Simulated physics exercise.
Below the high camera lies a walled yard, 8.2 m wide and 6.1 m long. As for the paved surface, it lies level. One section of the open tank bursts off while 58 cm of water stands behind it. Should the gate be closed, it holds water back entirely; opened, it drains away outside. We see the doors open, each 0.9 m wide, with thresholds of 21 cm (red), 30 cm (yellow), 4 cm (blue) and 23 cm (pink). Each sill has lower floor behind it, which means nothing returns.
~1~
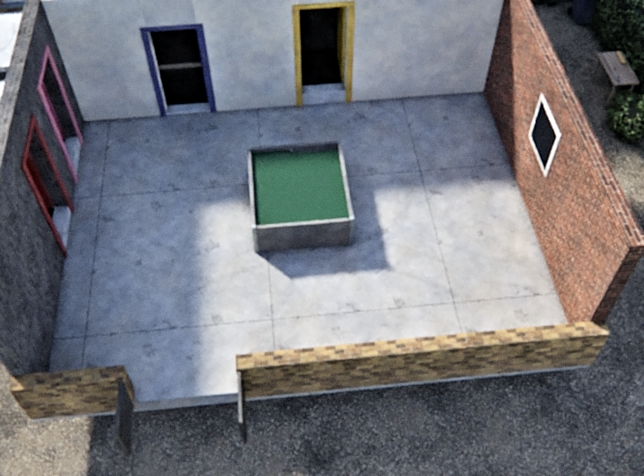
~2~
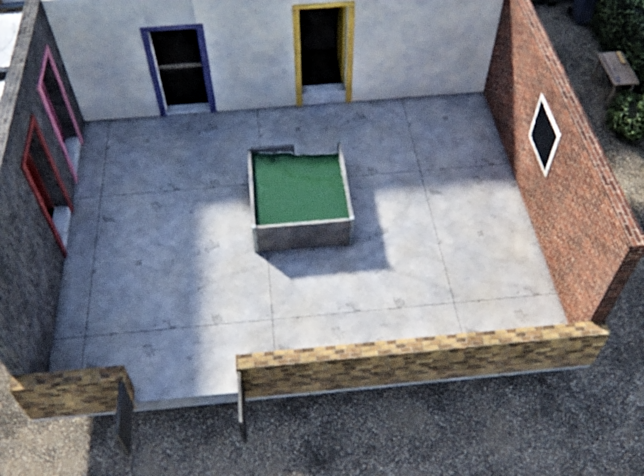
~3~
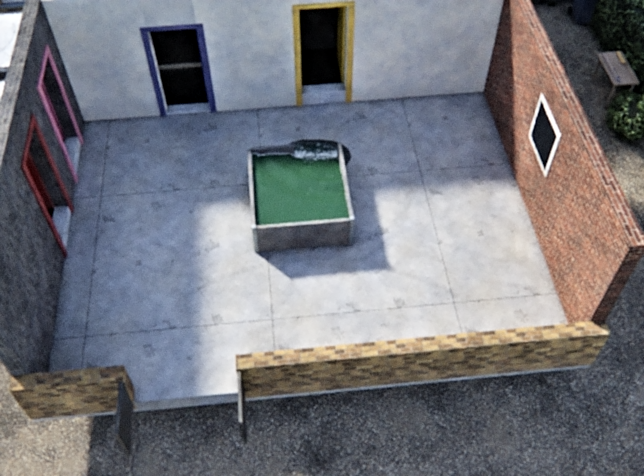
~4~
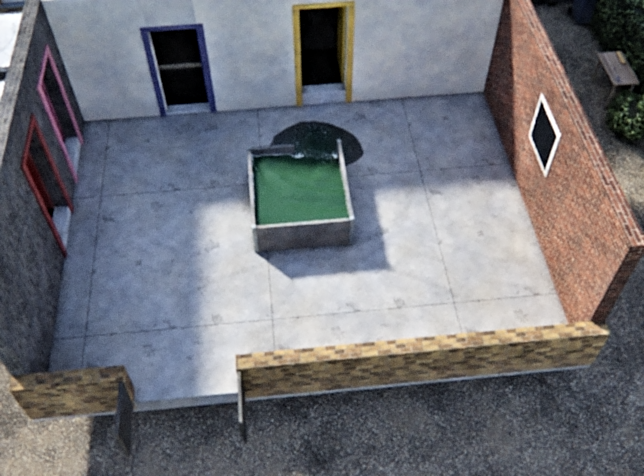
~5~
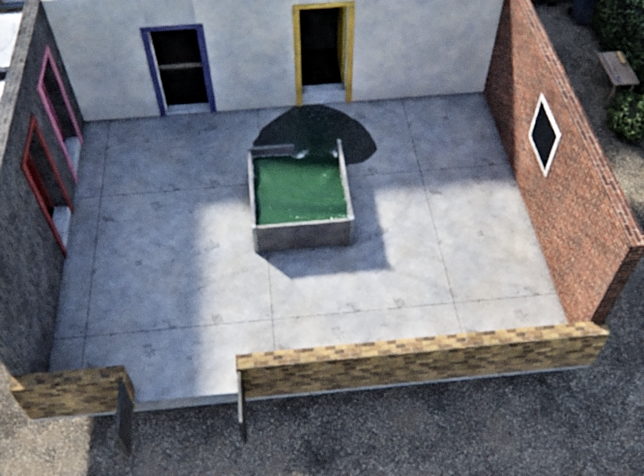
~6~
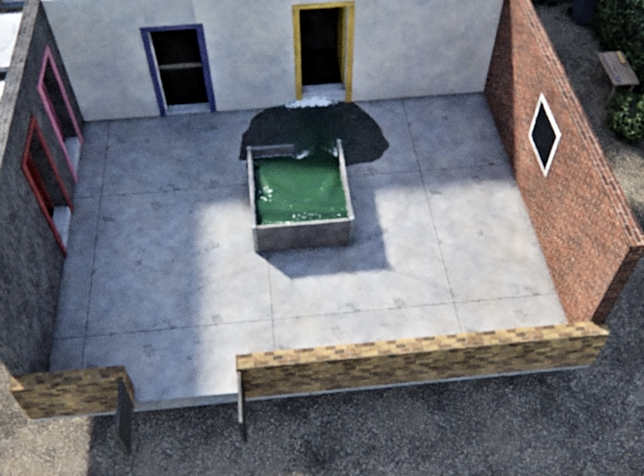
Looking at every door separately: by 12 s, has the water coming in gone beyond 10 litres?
Red door: Limit unbroken. Yellow door: Limit unbroken. Blue door: Limit unbroken. Pink door: Limit unbroken.
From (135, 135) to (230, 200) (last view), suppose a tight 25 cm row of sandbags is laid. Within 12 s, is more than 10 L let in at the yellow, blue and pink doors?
Moved that way: Yellow holds, blue breaches it, pink holds.
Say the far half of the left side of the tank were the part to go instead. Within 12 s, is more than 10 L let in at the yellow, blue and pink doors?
Then yellow would come out on the low side, blue on the high side and pink on the low side.
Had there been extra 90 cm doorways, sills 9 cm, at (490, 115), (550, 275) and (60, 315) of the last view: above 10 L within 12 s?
Well, the first is on the high side, the second is on the low side, and the third is on the low side.
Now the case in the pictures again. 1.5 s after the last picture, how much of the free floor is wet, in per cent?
Some 15 per cent of the floor is wet.
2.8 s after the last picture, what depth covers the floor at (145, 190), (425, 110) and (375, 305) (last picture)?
Close to 2, 7 and 0 centimetres.
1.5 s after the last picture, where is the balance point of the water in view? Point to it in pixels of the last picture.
The water's centre sits at about (311, 169).
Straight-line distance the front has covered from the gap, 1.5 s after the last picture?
4.0 m.
Then, 0.7 s after the last picture water covers 10 % of the floor and is deepest (32 cm) near (314, 166); red door not reached, yellow door 32 cm at the sill, 0 L in, blue door not reached, pink door not reached.
Then, 1.5 s after the last picture water covers 15 % of the floor and is deepest (28 cm) near (316, 115); red door not reached, yellow door 26 cm at the sill, 1 L in, blue door 6 cm at the sill, 0 L in, pink door not reached.
Then, 2.8 s after the last picture water covers 30 % of the floor and is deepest (20 cm) near (481, 102); red door not reached, yellow door 18 cm at the sill, 2 L in, blue door 5 cm at the sill, 2 L in, pink door 12 cm at the sill, 0 L in.
Then, 6.3 s after the last picture water covers 65 % of the floor and is deepest (10 cm) near (307, 115); red door 5 cm at the sill, 0 L in, yellow door 10 cm at the sill, 2 L in, blue door 3 cm at the sill, 3 L in, pink door 7 cm at the sill, 0 L in.
Then, 11.3 s after the last picture water covers 95 % of the floor and is deepest (6 cm) near (201, 360); red door 3 cm at the sill, 0 L in, yellow door 5 cm at the sill, 2 L in, blue door 2 cm at the sill, 3 L in, pink door 4 cm at the sill, 0 L in.
